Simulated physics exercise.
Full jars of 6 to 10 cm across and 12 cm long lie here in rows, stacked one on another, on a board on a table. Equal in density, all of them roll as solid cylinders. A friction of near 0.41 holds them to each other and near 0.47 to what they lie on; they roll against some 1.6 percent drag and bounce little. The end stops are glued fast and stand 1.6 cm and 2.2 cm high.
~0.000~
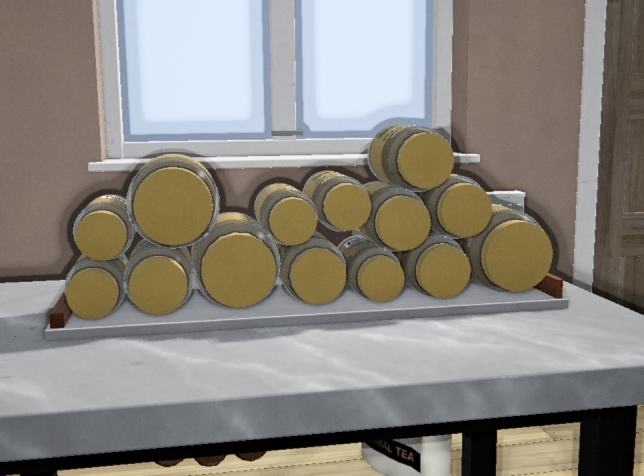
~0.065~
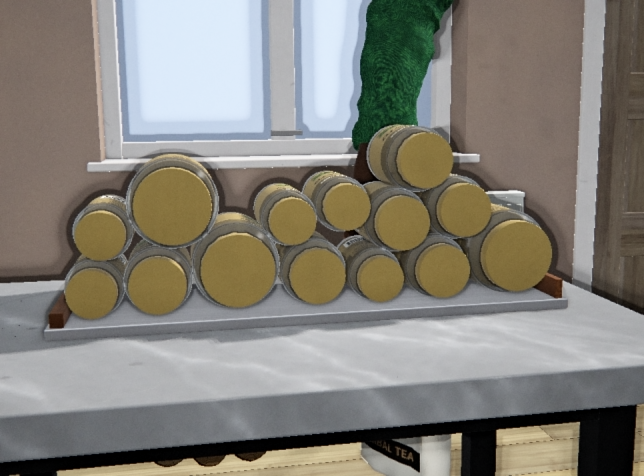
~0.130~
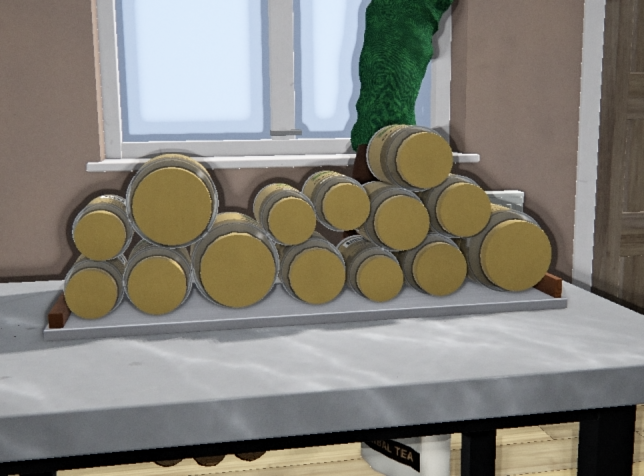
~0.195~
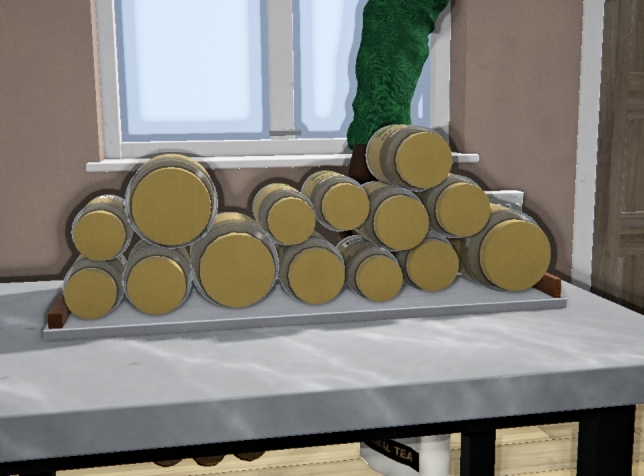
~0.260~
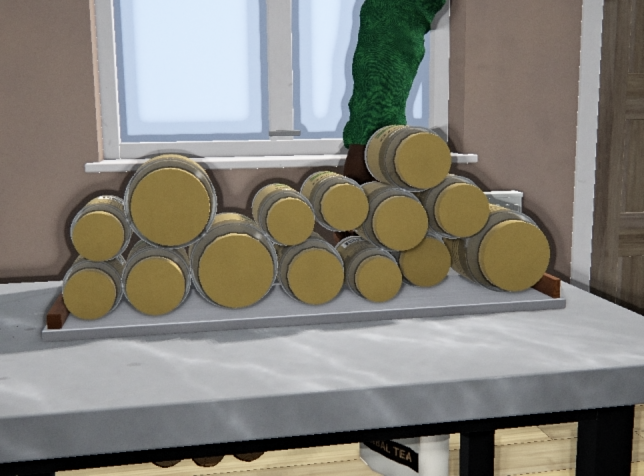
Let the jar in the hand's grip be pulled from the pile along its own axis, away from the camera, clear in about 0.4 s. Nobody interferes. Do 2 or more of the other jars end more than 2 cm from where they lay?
My call is no.
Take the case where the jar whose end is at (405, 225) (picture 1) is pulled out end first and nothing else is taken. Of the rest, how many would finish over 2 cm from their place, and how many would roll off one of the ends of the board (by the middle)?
In that case, shifted 2 and out 0.
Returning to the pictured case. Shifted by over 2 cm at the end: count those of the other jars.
Altogether that makes 0.
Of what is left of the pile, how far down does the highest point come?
Something like 0 cm, I'd say.
After 0.54 s, 0 now displaced over 2 cm.
After 0.61 s, 0 now displaced over 2 cm.
At rest by 0.8 s, 0 moved over 2 cm; not one off the ends of the board; top of the pile 21 cm high, from 21 cm.
